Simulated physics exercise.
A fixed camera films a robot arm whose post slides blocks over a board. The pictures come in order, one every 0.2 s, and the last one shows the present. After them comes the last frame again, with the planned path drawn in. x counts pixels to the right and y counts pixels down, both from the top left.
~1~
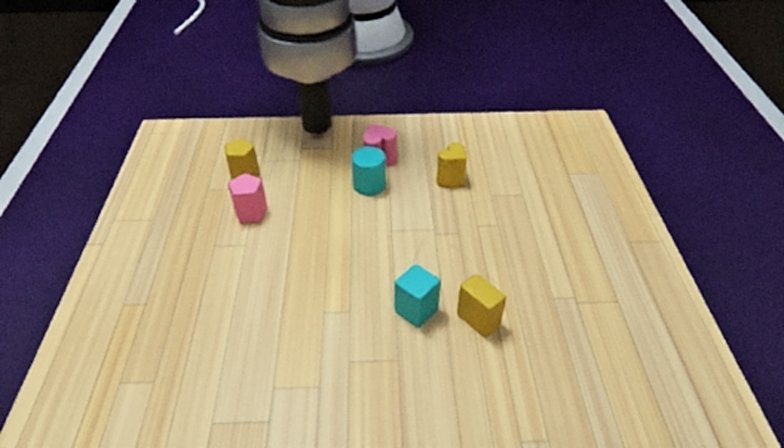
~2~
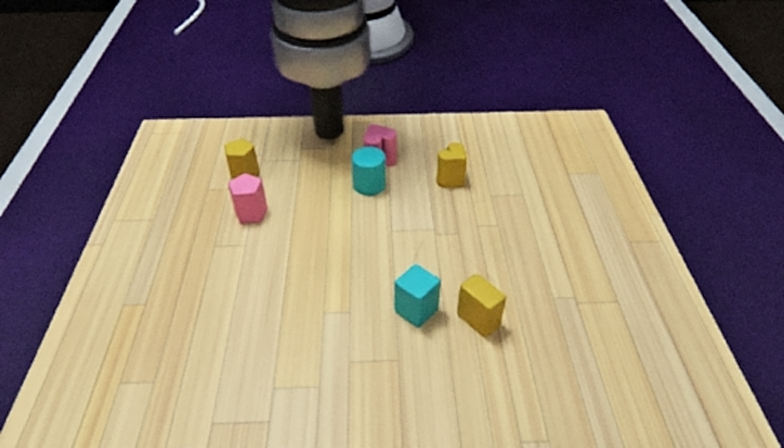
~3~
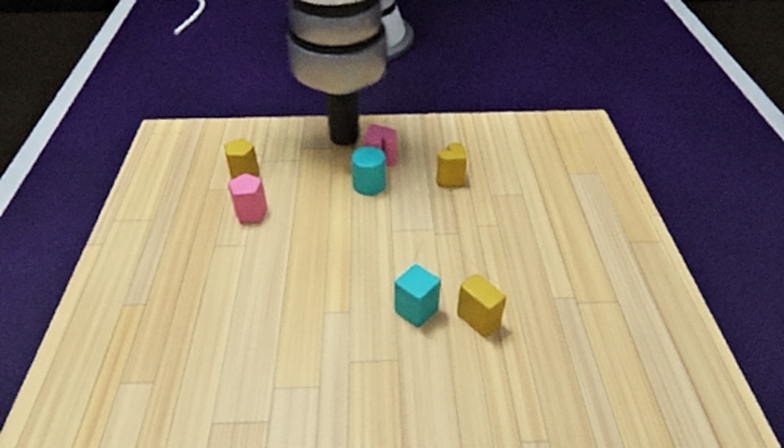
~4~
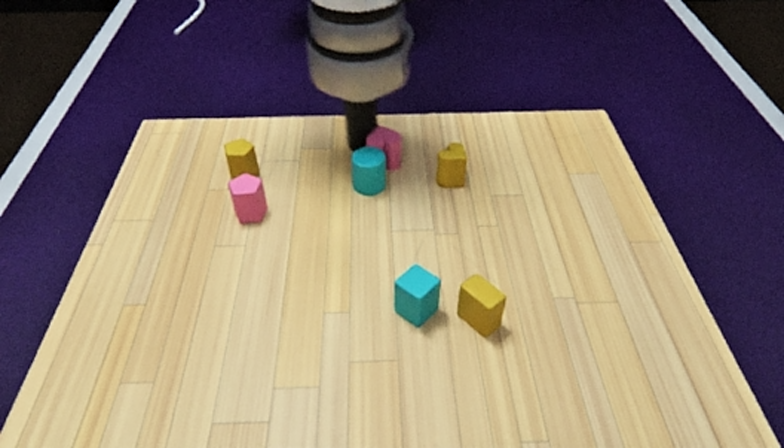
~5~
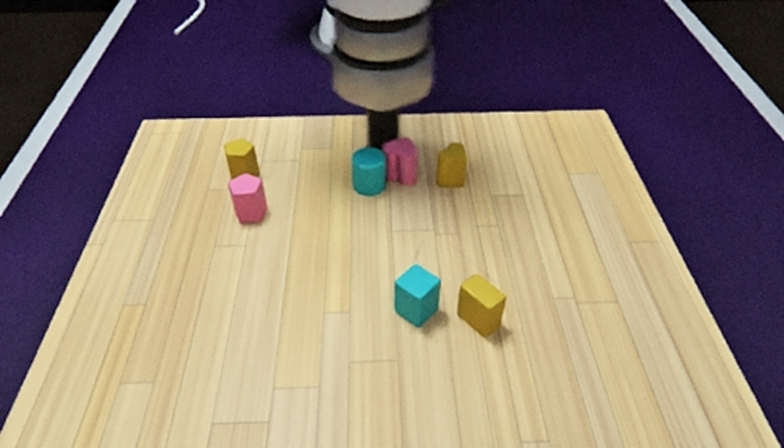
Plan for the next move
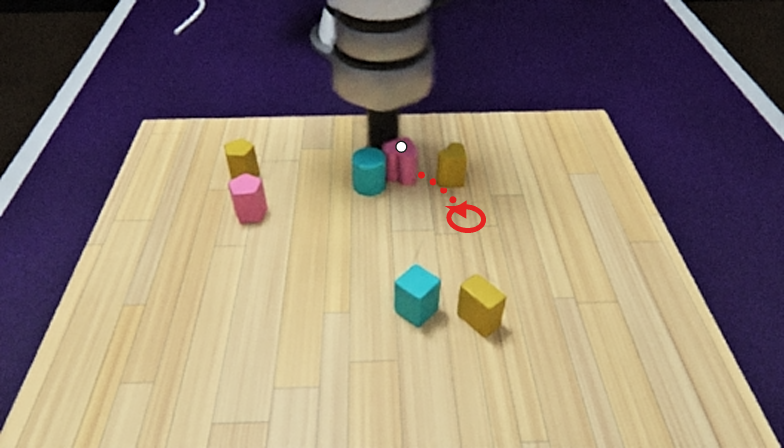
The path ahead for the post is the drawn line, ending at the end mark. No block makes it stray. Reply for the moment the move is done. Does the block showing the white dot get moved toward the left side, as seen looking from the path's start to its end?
That would be a no.
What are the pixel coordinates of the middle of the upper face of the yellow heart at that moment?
Somewhere near (473, 156).
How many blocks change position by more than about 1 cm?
Moved: Exactly two.
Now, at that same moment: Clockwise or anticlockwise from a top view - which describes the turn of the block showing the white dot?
Turns clockwise.
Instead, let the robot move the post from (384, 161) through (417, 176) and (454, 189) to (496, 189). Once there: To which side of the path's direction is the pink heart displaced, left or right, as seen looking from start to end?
Well, taking the path from its start to its end as straight ahead, the pink heart moves to the right.
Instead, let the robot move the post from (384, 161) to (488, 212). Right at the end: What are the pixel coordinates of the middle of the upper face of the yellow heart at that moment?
I'd guess (476, 154).
The line goes from (384, 161) by way of (418, 173) and (446, 193) to (466, 218); the dot is on the pink heart.
What follows on the original path. One third of the way, post (419, 165); pink heart (429, 163).
Two thirds of the way, post (448, 185); pink heart (443, 184), turned 55° clockwise; yellow heart (473, 156), turned 70° anticlockwise.
At the end, post (467, 210); turquoise circle unmoved; pink heart (444, 201), turned 85° clockwise; yellow heart (473, 156), turned 75° anticlockwise.
